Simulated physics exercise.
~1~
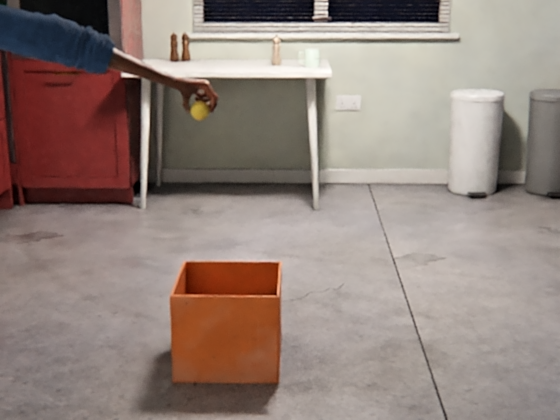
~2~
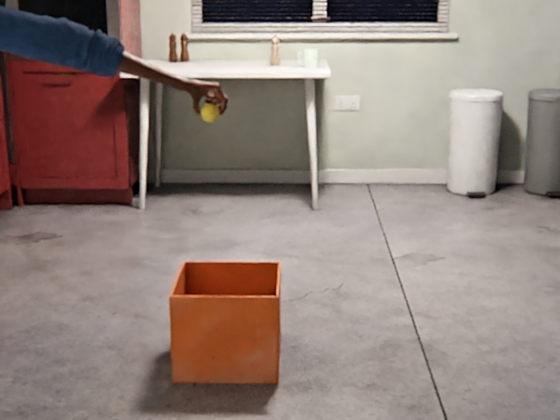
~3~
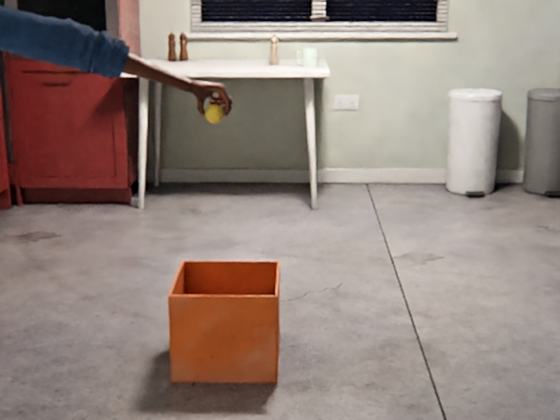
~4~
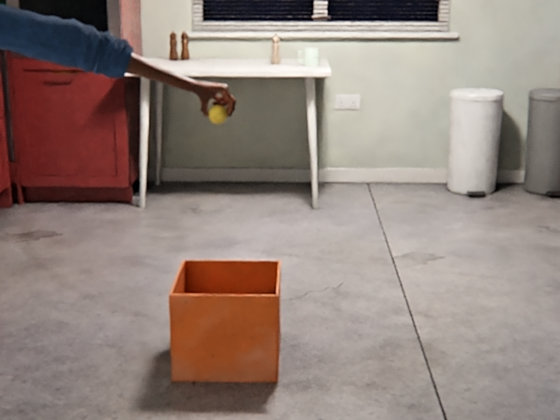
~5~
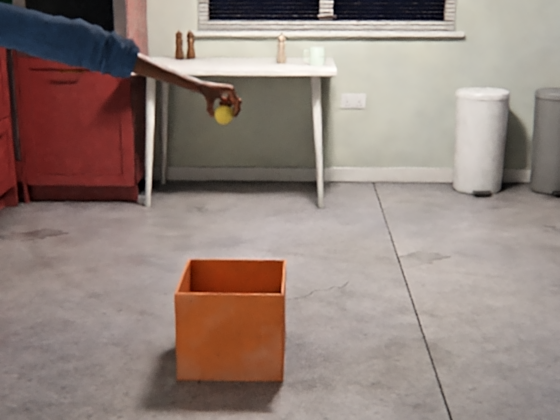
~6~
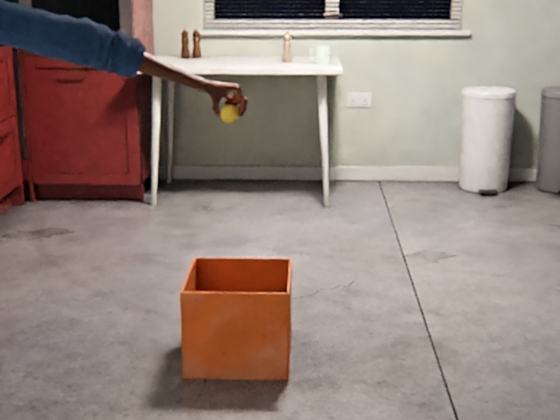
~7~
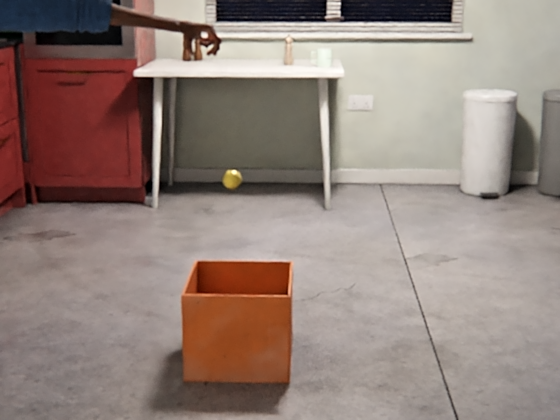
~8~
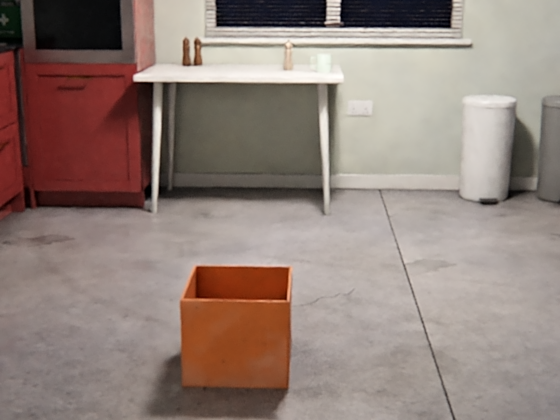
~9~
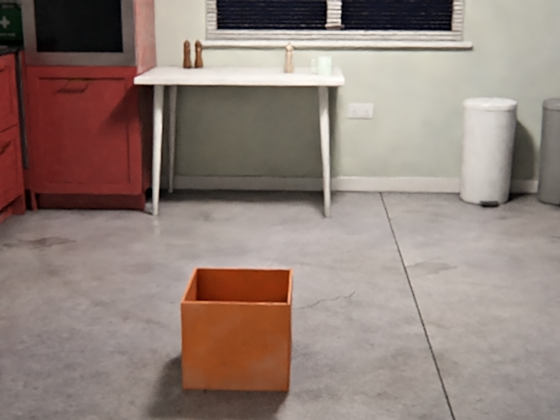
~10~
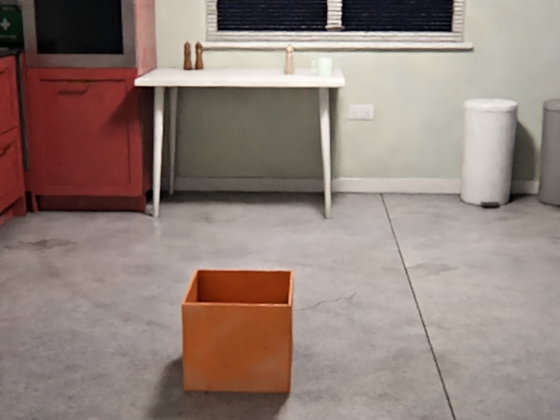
An outstretched arm in a blue sleeve held a yellow lemon above an open orange box, shifted it slightly to the right, then let go and drew back as the lemon dropped into the box and out of sight.
